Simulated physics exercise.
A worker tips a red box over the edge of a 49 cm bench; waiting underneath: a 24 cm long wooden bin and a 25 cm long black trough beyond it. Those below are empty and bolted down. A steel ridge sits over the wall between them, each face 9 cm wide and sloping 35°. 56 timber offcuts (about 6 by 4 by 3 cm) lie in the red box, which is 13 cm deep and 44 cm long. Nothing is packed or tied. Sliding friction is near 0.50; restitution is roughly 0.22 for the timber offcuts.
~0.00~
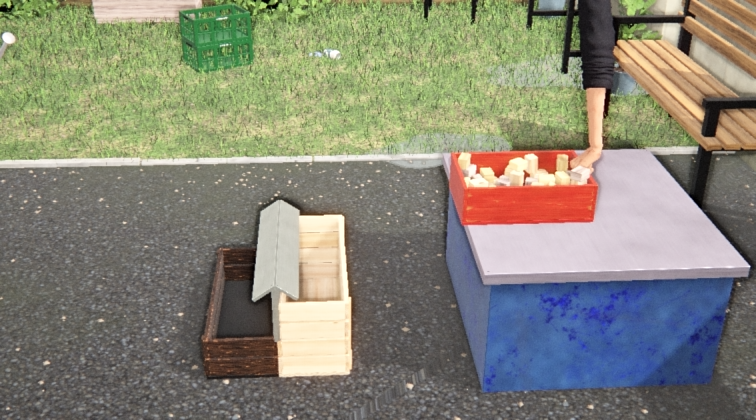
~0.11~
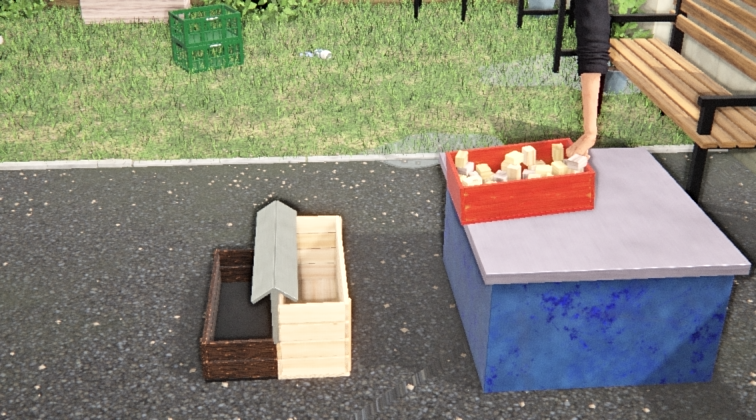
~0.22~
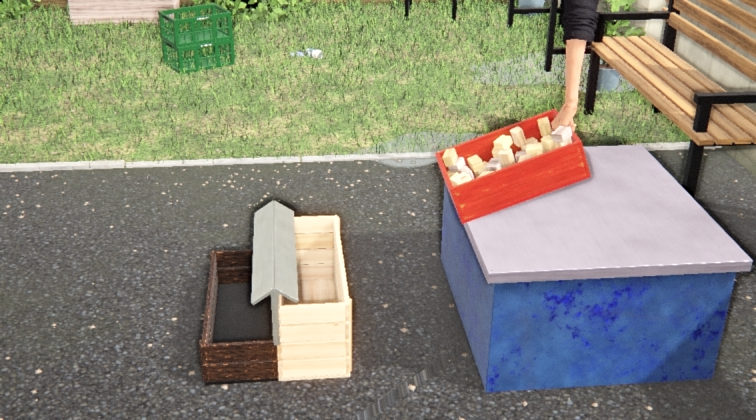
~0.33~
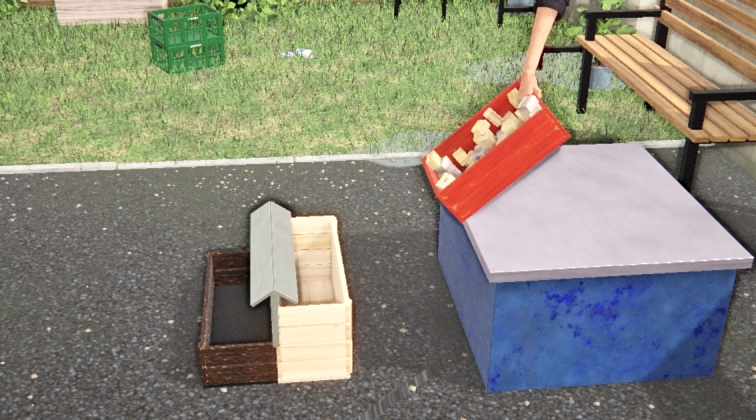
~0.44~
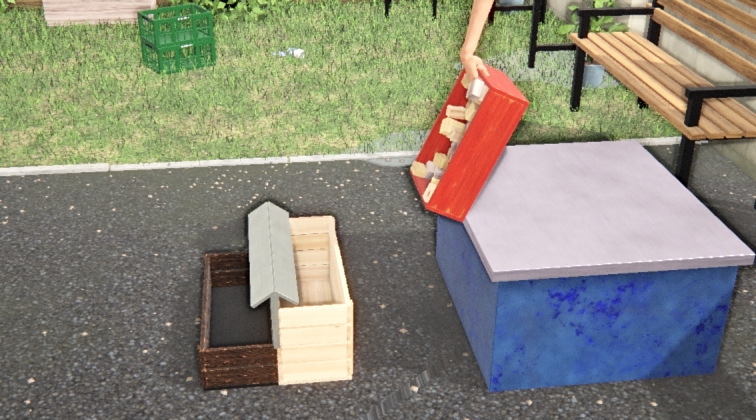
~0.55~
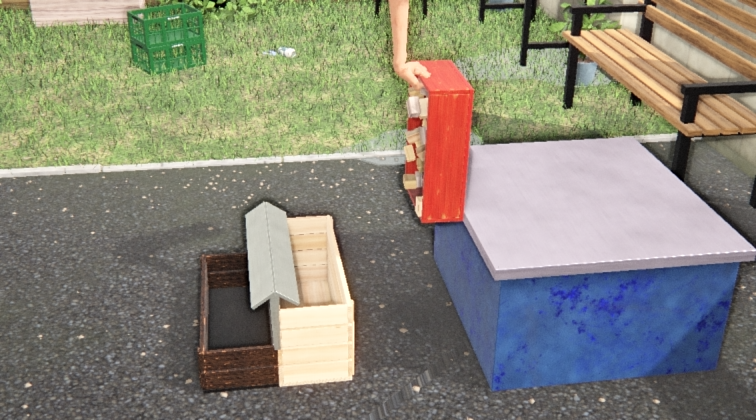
A red box full of pale wooden blocks was tilted leftward by a person's hand at the edge of a blue bench until it stood on end, beside a light wooden bin and a dark trough.
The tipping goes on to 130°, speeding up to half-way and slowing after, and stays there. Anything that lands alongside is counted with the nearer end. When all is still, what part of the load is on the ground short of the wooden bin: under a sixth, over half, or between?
Over half of the timber offcuts end on the ground short of the wooden bin.
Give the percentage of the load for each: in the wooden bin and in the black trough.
About 25 and 0 per cent.
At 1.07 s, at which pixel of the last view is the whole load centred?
At about (365, 313).
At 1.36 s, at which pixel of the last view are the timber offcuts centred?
At about (362, 318).
After 0.68 s, tilt 113°; 37 still in the red box and 19 in the air.
After 0.84 s, tilt 129°; 13 still in the red box, 10 in the wooden bin, 5 on the ground short of the wooden bin and 28 in the air.
After 1.07 s, tilt 130°; 1 still in the red box, 15 in the wooden bin, 29 on the ground short of the wooden bin and 11 in the air.
Final count (at 1.36 s), 15 in the wooden bin and 41 on the ground short of the wooden bin. Asked share, 41 of 56, 73 per cent.
